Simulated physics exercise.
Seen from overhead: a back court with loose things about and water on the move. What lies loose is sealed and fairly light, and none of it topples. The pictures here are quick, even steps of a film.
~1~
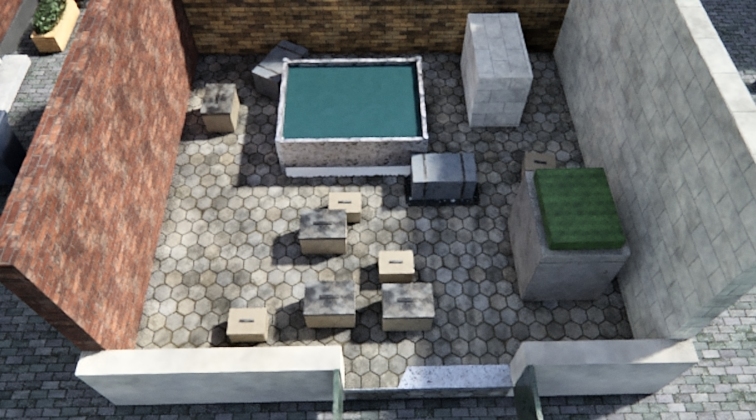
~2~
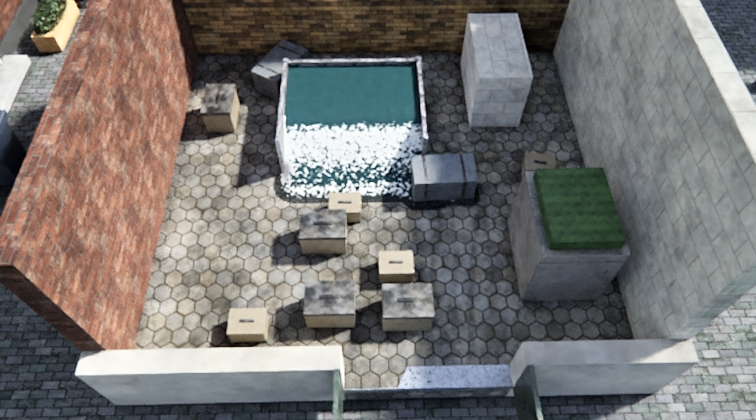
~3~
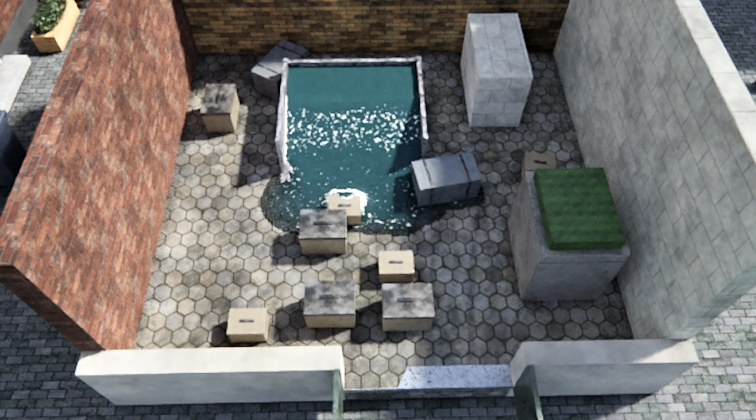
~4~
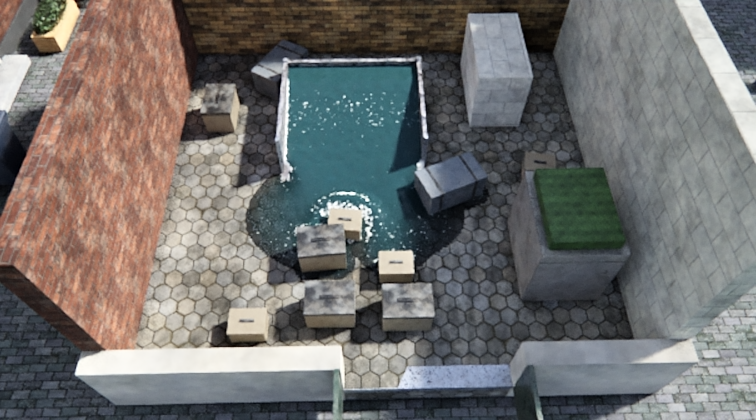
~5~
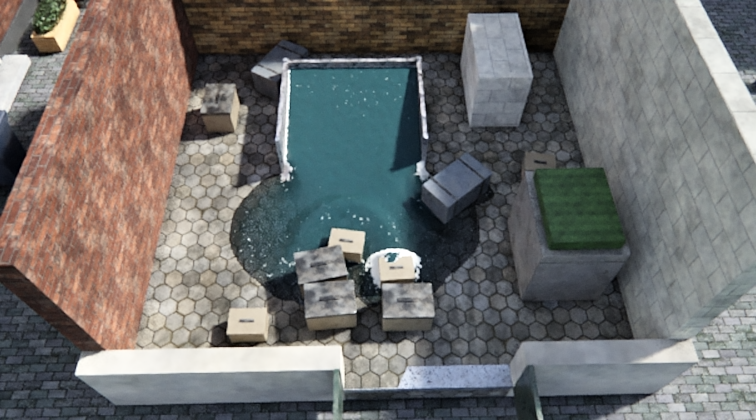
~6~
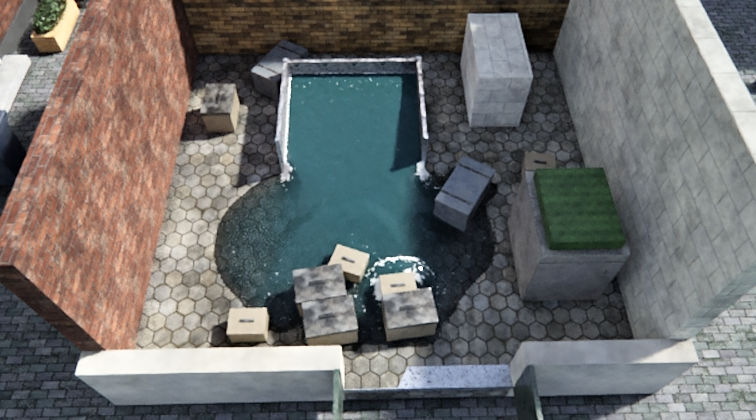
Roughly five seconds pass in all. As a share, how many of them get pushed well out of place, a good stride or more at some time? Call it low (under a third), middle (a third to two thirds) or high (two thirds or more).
High.
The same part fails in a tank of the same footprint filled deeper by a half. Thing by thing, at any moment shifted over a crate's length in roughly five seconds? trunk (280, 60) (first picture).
The finding is simple: Never got there.
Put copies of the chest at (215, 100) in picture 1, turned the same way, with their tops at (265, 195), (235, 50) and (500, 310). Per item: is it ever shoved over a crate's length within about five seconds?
Each in turn: Pushed clear, stays in place, pushed clear.
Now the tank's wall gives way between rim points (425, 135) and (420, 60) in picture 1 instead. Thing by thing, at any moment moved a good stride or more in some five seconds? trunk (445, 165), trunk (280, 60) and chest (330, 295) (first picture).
Each in turn, ends up that far off, ends up that far off, never travels that far.
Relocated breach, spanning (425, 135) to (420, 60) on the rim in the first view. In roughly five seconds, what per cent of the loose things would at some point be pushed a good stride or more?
40 percent, give or take.
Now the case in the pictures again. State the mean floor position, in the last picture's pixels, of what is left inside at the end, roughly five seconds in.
(370, 163).
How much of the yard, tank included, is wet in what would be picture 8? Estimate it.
Estimate: Close to 45 in a hundred.
A moment on, 5 of 10 are well off their spots; 1 afloat.
Next, 6 of 10 are well off their spots; 3 afloat.
Later, 7 of 10 are well off their spots; 1 afloat.
In the end, 8 of 10 are well off their spots, and 8 have been at some point; 2 afloat.
